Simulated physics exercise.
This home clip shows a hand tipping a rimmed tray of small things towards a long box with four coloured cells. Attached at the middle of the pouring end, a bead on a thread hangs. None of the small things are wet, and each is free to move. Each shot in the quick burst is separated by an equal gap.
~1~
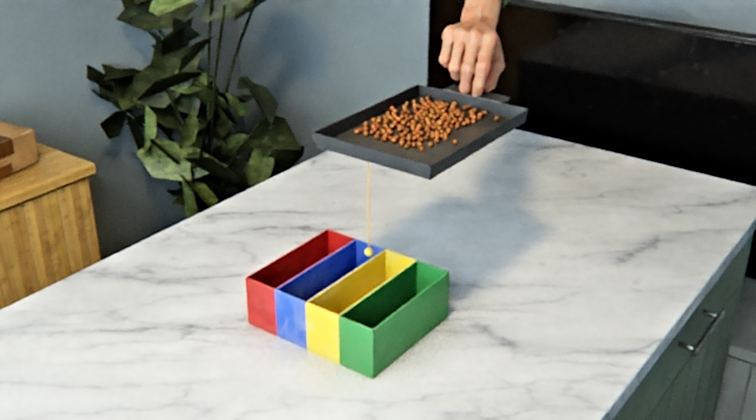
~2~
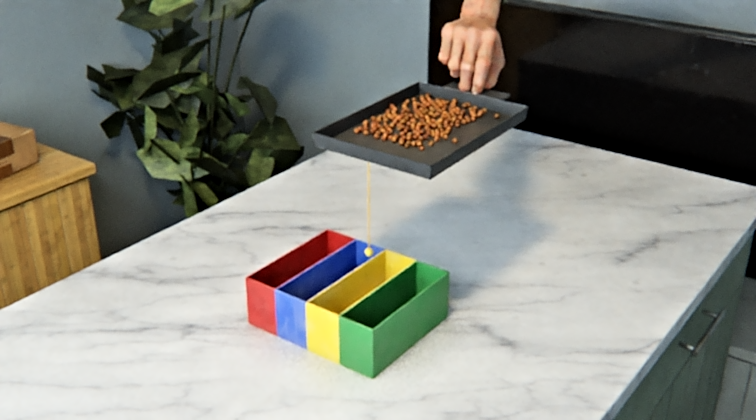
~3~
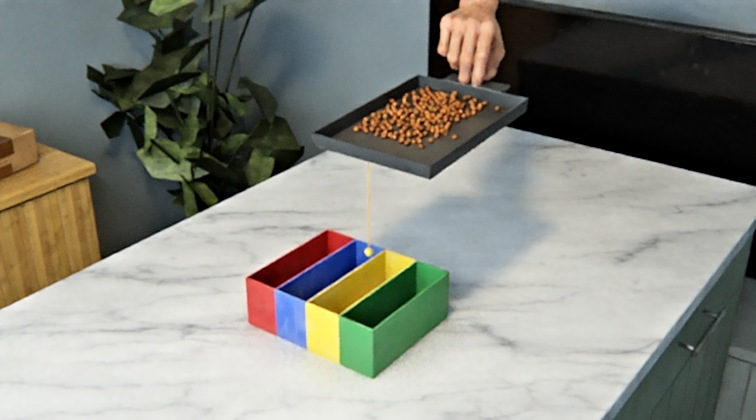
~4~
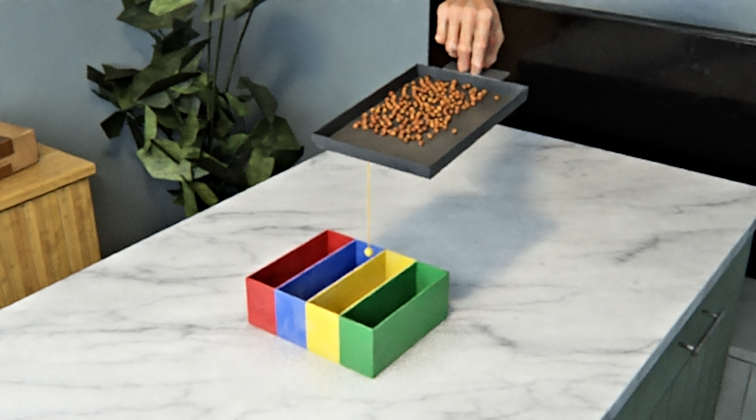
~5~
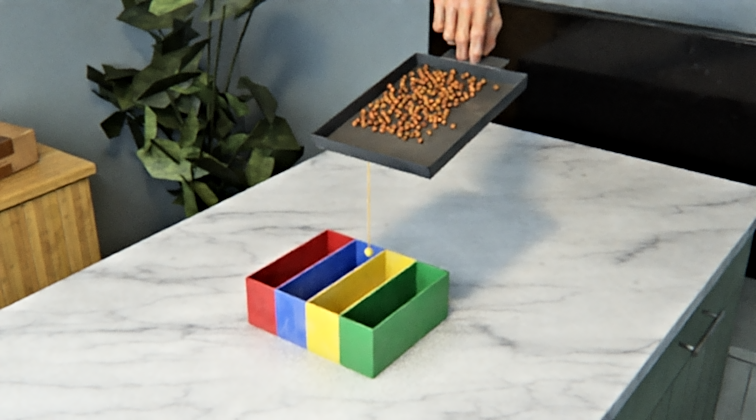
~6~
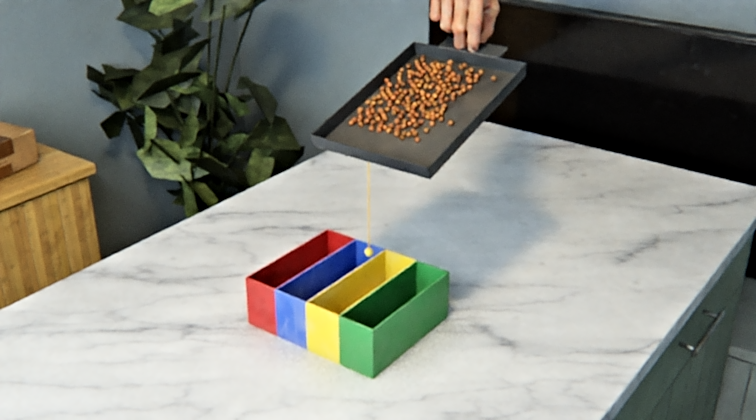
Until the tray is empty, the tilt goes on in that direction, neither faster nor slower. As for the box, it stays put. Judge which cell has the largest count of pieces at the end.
Largest count: Blue.
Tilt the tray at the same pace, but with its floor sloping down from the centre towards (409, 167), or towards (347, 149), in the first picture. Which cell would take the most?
In order, it comes out as the green cell and that red cell.
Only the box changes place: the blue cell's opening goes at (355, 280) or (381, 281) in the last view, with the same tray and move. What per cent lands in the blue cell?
In the first position around 30 percent, in the second around 20 percent.
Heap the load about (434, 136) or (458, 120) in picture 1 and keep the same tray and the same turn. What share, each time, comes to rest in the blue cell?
Respectively 20 and 20 in a hundred.
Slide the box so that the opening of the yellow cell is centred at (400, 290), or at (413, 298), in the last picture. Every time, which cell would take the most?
In order of the tries: The red one and the red cell.
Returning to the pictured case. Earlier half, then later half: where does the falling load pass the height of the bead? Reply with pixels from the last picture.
Near (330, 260) and later near (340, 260).
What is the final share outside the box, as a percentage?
0 per cent.
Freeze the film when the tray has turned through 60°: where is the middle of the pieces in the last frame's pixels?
Somewhere near pixel (358, 148).
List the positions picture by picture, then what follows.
Corners of the pouring end (315, 132) and (431, 165), level; middle of the load (422, 122), cereal balls; bead on its thread (369, 252); red cell (262, 302); blue cell (292, 315); yellow cell (323, 329); green cell (356, 343), in the first frame.
Corners of the pouring end (315, 132) and (430, 165), level; middle of the load (422, 121), in the second frame.
Corners of the pouring end (315, 133) and (430, 165), tipped barely, level across its low end; middle of the load (422, 116), in the third frame.
Corners of the pouring end (314, 133) and (429, 165), tipped a little, level across its low end; middle of the load (422, 109), in the fourth frame.
Corners of the pouring end (313, 134) and (429, 166), tipped a little, level across its low end; middle of the load (420, 102), in the fifth frame.
Corners of the pouring end (313, 135) and (428, 166), tipped clearly, level across its low end; middle of the load (417, 97), roughly two thirds on the move; red cell (262, 302); blue cell (292, 315); yellow cell (323, 329); green cell (356, 343), in the sixth frame.
Just after the last frame, tray tipped steeply; almost all on the tray; just a few in the green cell; just a few in the blue cell; about a tenth falling or outside the box.
A moment on, tray tipped right over; the larger part on the tray; about a tenth in the blue cell; just a few in the green cell; just a few in the yellow cell; just a few in the red cell; about a tenth falling or outside the box.
Further on, tray tipped past a quarter turn; roughly a third in the blue cell; roughly a quarter in the yellow cell; roughly a quarter in the red cell; roughly a quarter in the green cell; just a few falling or outside the box.
When it is over, tray tipped past a quarter turn; roughly a third in the blue cell; roughly a quarter in the yellow cell; roughly a quarter in the red cell; roughly a quarter in the green cell; just a few outside the box.
